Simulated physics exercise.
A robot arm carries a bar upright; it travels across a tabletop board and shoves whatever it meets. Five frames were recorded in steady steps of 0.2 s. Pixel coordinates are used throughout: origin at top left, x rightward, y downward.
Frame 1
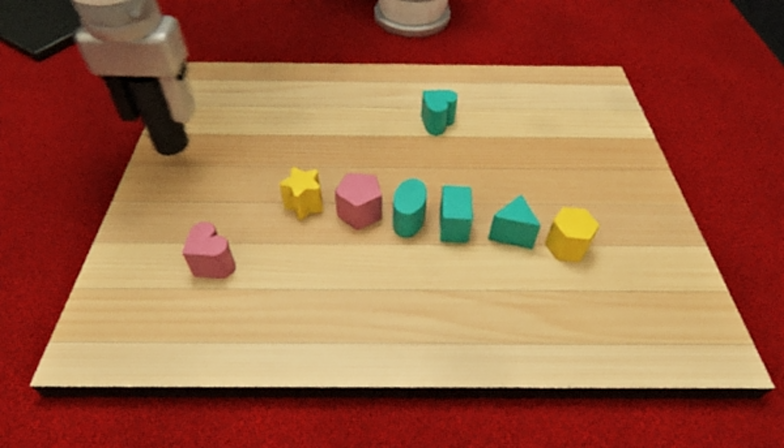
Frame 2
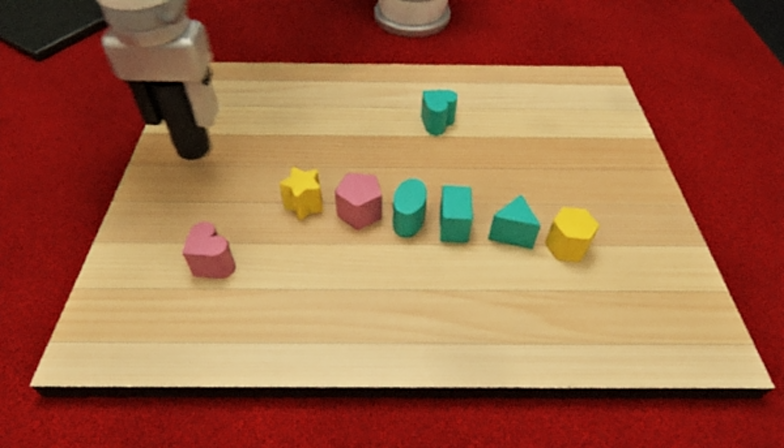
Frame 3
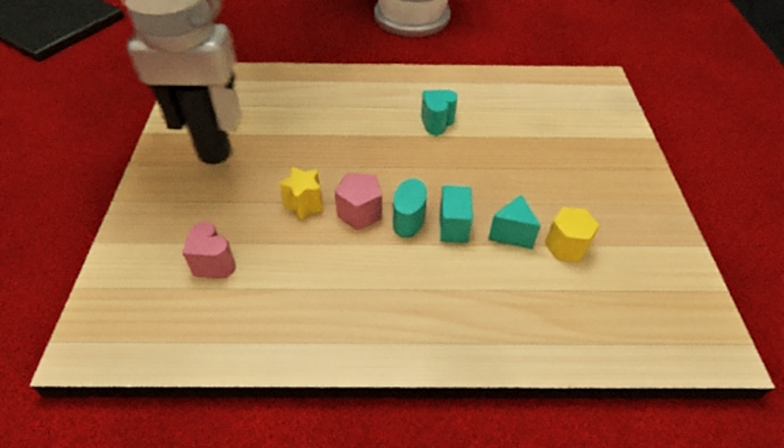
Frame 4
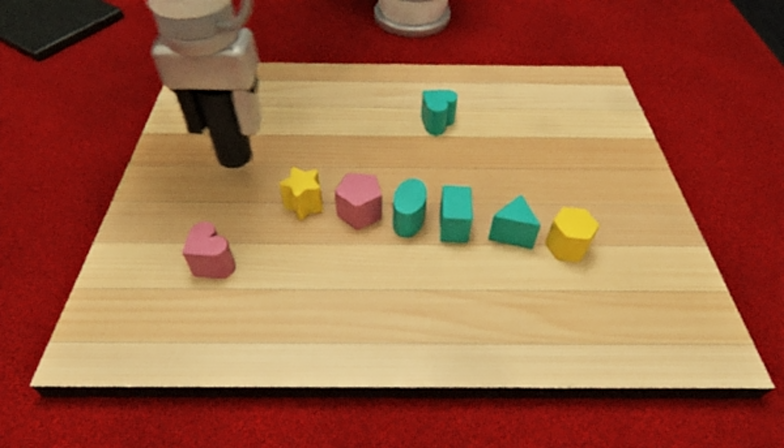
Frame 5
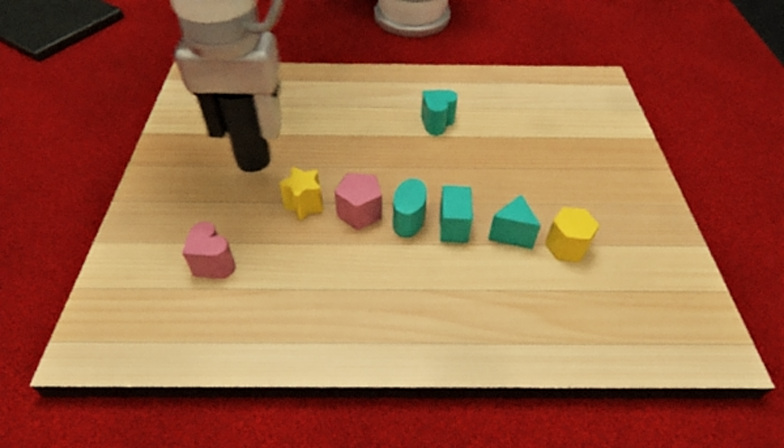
At first, a robotic arm with a dark bar at its tip hovers over the upper left of a wooden board, where a row of small yellow, pink and teal blocks sits. The bar then shifts steadily rightward and slightly downward, nearing the yellow star, while every block stays still.
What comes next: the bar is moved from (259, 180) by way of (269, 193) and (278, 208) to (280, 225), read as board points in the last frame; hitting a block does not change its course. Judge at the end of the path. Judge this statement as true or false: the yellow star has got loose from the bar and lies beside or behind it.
The statement is true.
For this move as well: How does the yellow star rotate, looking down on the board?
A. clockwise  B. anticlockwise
Letter B.
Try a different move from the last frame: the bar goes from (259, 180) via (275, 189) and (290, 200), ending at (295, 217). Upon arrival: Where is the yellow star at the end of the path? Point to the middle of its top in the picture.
Near (323, 198).
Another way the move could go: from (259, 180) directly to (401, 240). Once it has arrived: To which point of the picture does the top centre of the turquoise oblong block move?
(499, 199)
What follows on the original path. Halfway along, bar at (270, 182); nothing pushed yet.
At the end, bar at (276, 207); yellow star at (310, 186), turned 45° anticlockwise; pink pentagonal block in place.
